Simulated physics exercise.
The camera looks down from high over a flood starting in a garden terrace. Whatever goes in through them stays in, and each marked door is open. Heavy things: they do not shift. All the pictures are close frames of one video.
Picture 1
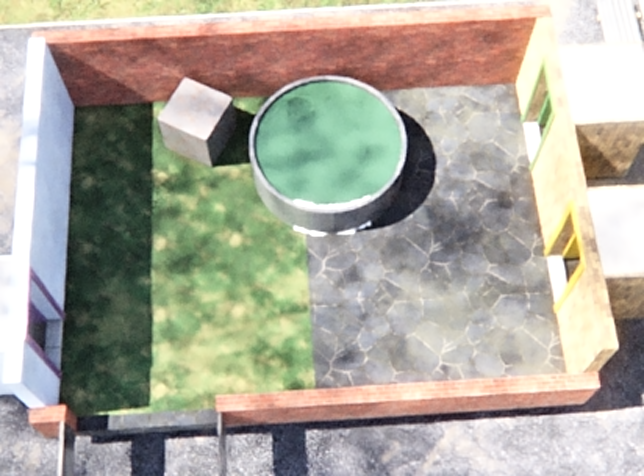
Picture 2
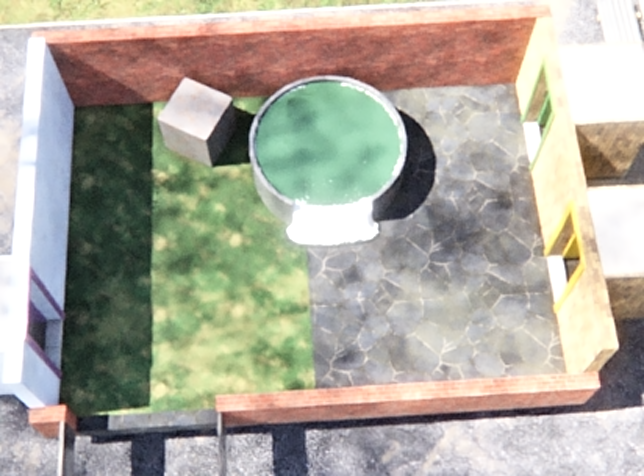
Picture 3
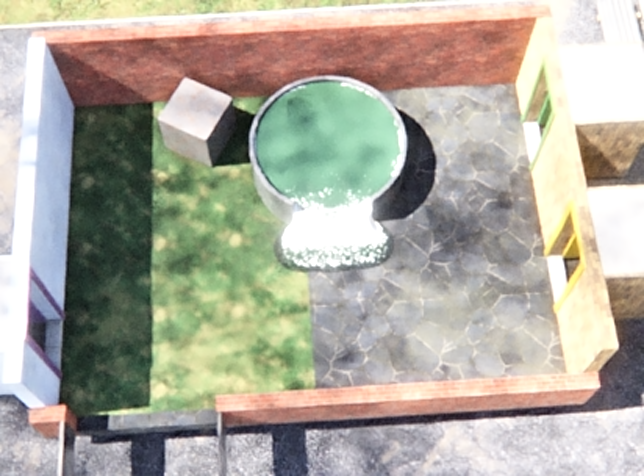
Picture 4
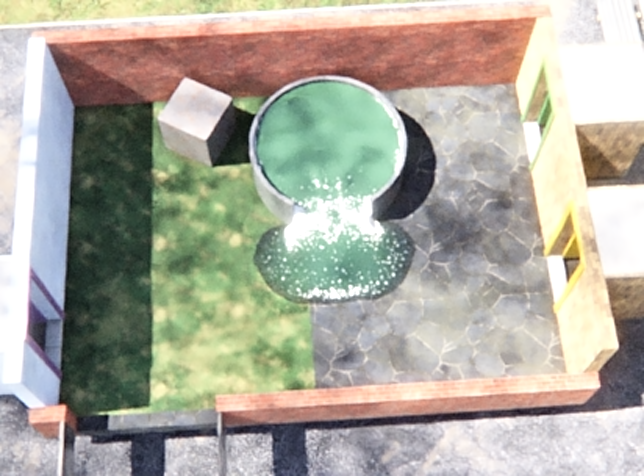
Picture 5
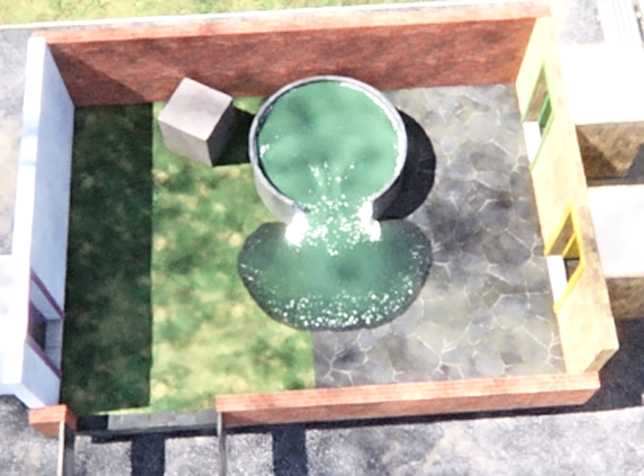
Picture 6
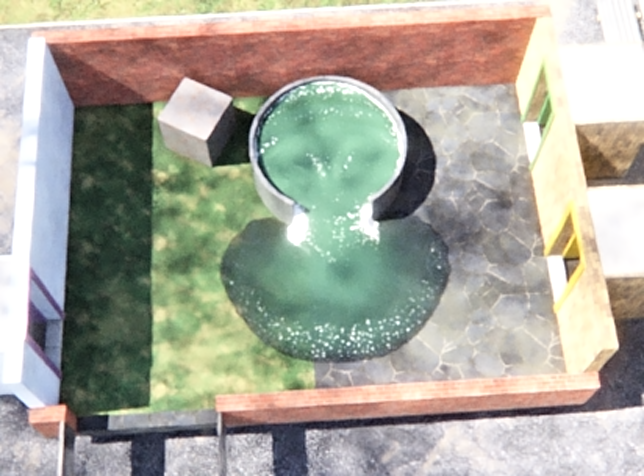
Green water bursting from the front of a round pool and spreading in a widening sheet across a walled terrace's grass and paving.
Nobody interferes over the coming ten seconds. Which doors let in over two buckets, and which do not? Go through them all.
Green door - over two buckets, yellow door - over two buckets, purple door - not over two.
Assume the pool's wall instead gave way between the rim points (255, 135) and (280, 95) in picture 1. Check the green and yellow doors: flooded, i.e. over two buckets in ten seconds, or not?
The green one ends up above, and the yellow one ends up below.
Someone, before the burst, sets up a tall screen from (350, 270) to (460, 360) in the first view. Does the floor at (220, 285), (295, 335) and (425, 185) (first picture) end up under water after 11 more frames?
Listed order: Swamped, swamped, spared.
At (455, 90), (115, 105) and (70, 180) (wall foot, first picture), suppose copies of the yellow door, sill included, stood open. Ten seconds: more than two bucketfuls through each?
In order: Exceeds it, falls short, falls short.
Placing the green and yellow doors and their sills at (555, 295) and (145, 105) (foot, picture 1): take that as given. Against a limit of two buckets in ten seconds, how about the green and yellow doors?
The green one overshoots, the yellow one falls short.
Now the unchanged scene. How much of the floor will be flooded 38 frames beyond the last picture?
About 85 per cent.
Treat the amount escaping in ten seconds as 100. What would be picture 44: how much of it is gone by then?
Near 55 in a hundred, I reckon.
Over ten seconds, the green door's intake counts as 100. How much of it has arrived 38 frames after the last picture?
Roughly 5 per cent.
A moment on, water covers 30 % of the floor; the green door not reached, the yellow door not reached, the purple door not reached.
Next, water covers 40 % of the floor; the green door not reached, the yellow door wet at the sill, nothing in, the purple door not reached.
Then, water covers 55 % of the floor; the green door not reached, the yellow door under two buckets in, the purple door not reached.
Later, water covers 85 % of the floor; the green door under two buckets in, the yellow door far over two buckets in, the purple door wet at the sill, nothing in.
In the end, water covers 100 % of the floor; the green door over two buckets in, the yellow door far over two buckets in, the purple door wet at the sill, nothing in.
